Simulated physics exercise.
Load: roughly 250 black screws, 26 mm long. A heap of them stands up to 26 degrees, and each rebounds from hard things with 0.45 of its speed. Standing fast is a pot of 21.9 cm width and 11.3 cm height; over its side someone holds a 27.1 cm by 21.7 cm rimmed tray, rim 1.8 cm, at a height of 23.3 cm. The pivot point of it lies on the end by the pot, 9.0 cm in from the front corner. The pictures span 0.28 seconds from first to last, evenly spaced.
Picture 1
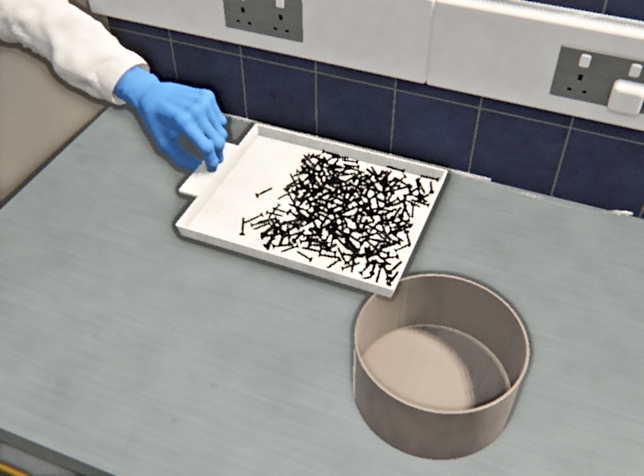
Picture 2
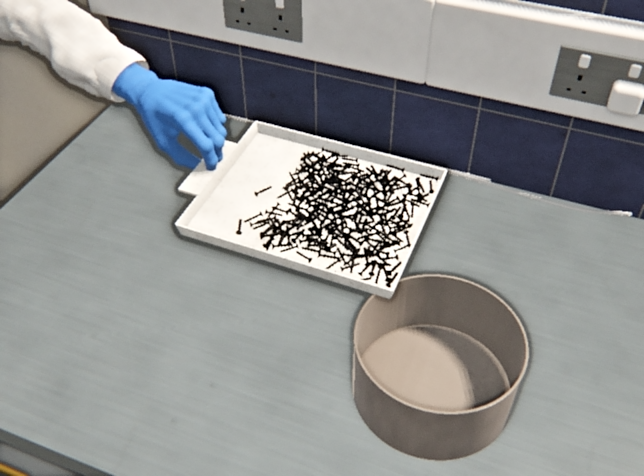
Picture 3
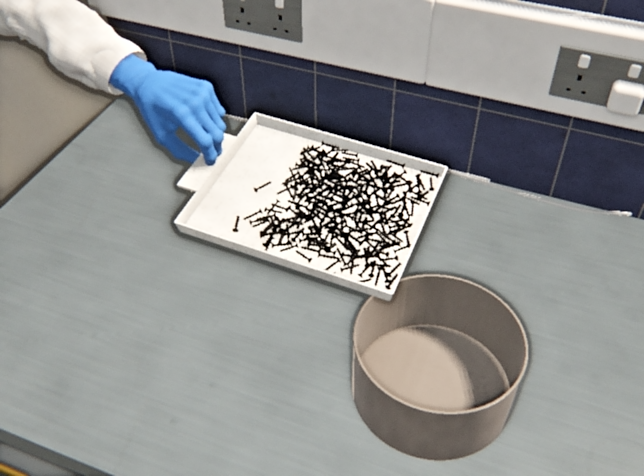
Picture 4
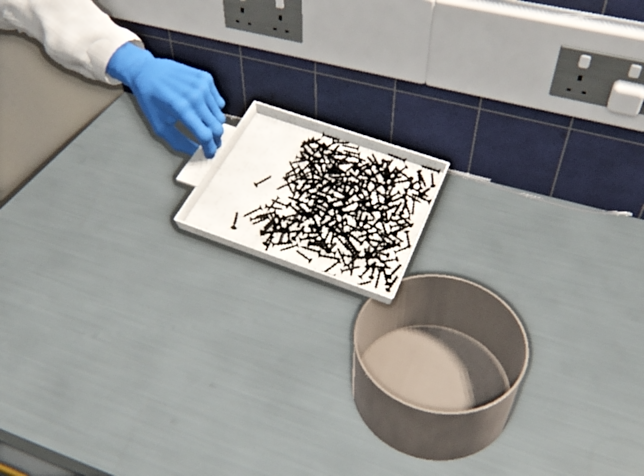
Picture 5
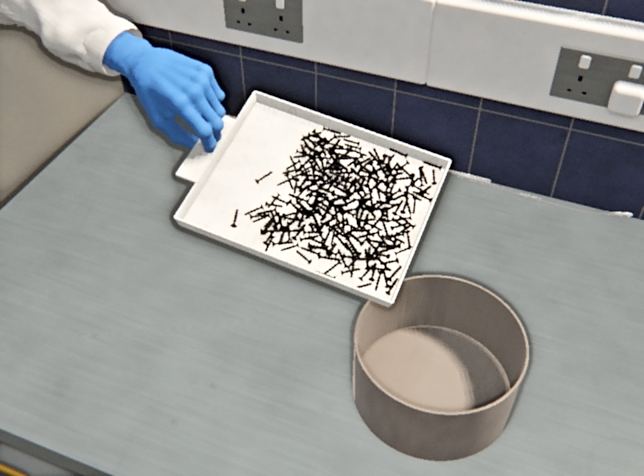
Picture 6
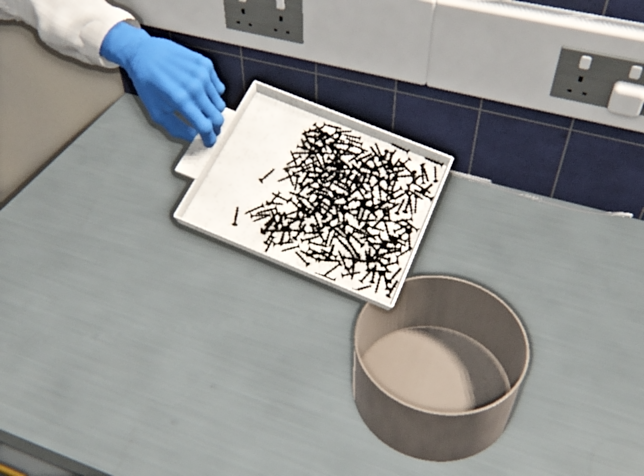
A blue-gloved hand gradually tilted a white tray of small black screws, raising its far left side while the right front corner stayed low over a round beige pot, and the screws barely shifted.
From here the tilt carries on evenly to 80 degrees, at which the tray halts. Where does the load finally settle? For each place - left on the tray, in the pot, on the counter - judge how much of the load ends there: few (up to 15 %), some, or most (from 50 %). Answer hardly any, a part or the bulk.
Tray: Hardly any; pot: The bulk; counter: A part.
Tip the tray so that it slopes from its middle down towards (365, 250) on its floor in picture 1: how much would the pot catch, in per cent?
The share comes to about 90 in a hundred.
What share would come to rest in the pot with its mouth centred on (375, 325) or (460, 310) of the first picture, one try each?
About 95 and 15 per cent.
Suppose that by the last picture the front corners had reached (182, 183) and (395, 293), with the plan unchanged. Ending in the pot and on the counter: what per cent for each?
That works out as pot 80 and counter 10.
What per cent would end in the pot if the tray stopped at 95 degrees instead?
In that case, near 70 percent.
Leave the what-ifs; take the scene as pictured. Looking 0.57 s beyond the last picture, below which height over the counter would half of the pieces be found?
Around 22 cm up.
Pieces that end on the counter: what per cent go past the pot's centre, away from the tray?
Some 10 per cent.
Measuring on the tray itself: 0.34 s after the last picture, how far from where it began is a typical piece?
It has moved some 5 cm from its start.
Then, 0.34 s after the last picture, tilt 49 degrees; the tray holds 100 %, the pot 0 %.
Then, 0.57 s after the last picture, tilt 69 degrees; the tray holds 75 %, the pot 5 %.
Then, 0.91 s after the last picture, tilt 80 degrees; the tray holds 10 %, the pot 60 %.
In the end, tray 5 %, pot 70 %, counter 30 %.
